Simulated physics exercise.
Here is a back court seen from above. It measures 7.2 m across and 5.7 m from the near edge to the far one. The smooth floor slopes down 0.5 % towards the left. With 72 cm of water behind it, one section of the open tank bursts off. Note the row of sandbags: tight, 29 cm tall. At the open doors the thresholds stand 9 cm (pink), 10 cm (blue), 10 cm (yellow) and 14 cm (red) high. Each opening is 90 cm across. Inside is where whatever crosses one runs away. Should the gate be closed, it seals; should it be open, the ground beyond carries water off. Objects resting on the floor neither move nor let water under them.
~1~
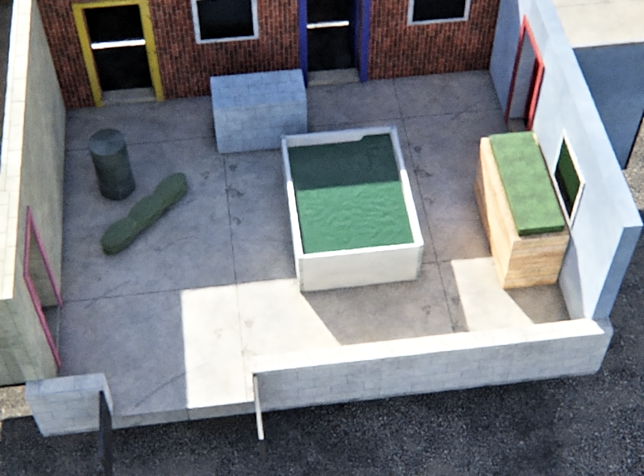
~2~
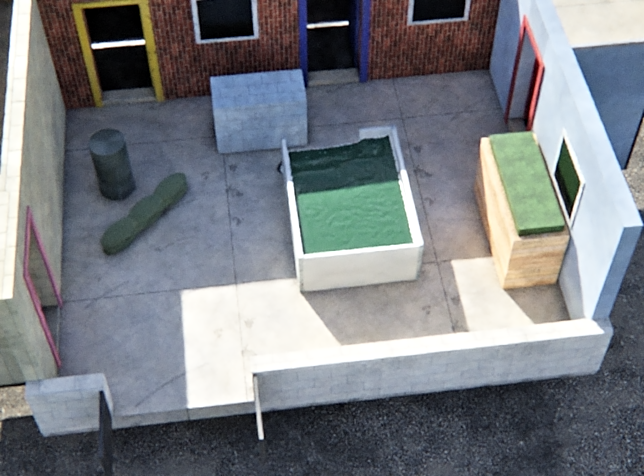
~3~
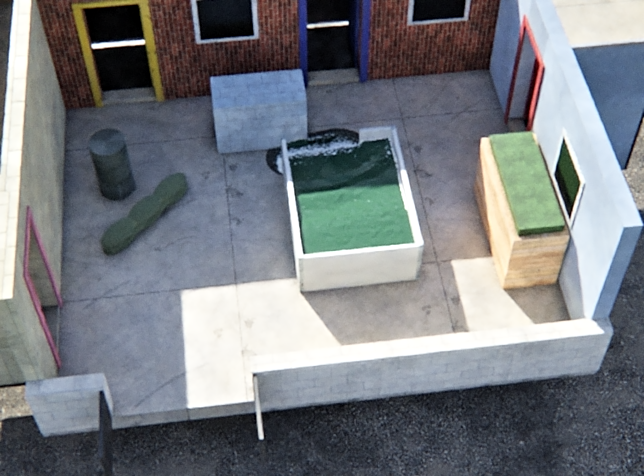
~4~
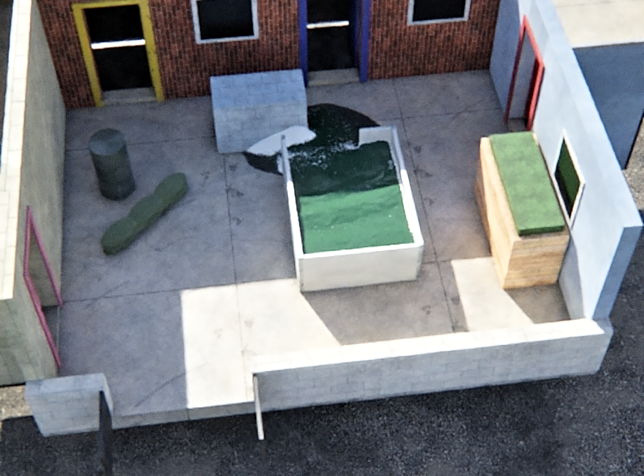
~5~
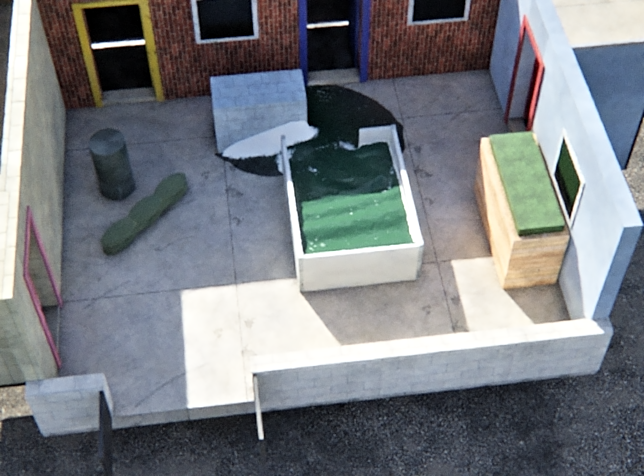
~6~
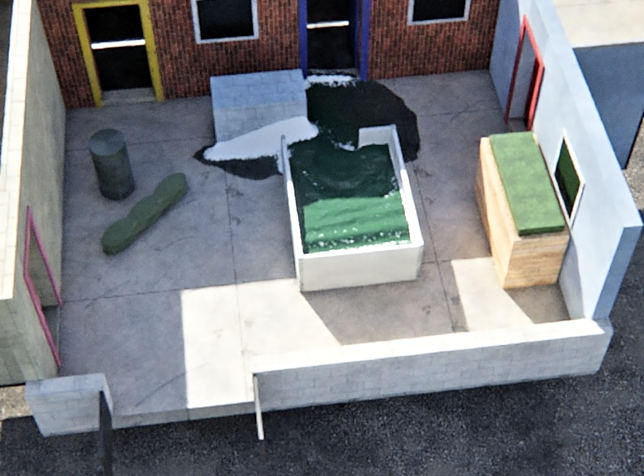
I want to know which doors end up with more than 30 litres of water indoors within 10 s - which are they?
Result: The pink door never breaches the limit. The blue door breaches the limit. The yellow door never breaches the limit. The red door never breaches the limit.
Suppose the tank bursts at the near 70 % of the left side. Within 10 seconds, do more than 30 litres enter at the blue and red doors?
Then: Blue below, red not over.
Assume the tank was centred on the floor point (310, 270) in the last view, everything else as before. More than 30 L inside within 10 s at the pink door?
Lab note: Pink door limit not exceeded.
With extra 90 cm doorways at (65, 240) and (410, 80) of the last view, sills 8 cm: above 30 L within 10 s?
Taking them in order, the first is fine and the second too much.
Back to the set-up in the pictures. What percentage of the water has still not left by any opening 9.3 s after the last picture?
About 76 percent of the water remains.
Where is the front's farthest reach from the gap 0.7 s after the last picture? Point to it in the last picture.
Near (99, 166).
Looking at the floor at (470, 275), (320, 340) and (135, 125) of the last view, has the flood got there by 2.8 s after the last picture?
Listed in sequence, the spots are bone dry, bone dry and drenched.
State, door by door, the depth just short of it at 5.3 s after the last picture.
You'd see pink at 9 cm, blue at 13 cm, yellow at 6 cm and red at 10 cm.
Then, 0.7 s after the last picture water covers 20 % of the floor and is deepest (52 cm) near (300, 146); pink door not reached, blue door 22 cm at the sill, 127 L in, yellow door not reached, red door not reached.
Then, 1.5 s after the last picture water covers 35 % of the floor and is deepest (38 cm) near (301, 154); pink door not reached, blue door 23 cm at the sill, 288 L in, yellow door 1 cm at the sill, 0 L in, red door not reached.
Then, 2.8 s after the last picture water covers 55 % of the floor and is deepest (23 cm) near (301, 154); pink door 7 cm at the sill, 0 L in, blue door 20 cm at the sill, 420 L in, yellow door 9 cm at the sill, 0 L in, red door 8 cm at the sill, 0 L in.
Then, 5.3 s after the last picture water covers 70 % of the floor and is deepest (15 cm) near (511, 176); pink door 9 cm at the sill, 0 L in, blue door 13 cm at the sill, 474 L in, yellow door 6 cm at the sill, 1 L in, red door 10 cm at the sill, 0 L in.
Then, 9.3 s after the last picture water covers 90 % of the floor and is deepest (10 cm) near (63, 222); pink door 6 cm at the sill, 0 L in, blue door 9 cm at the sill, 483 L in, yellow door 6 cm at the sill, 1 L in, red door 8 cm at the sill, 0 L in.
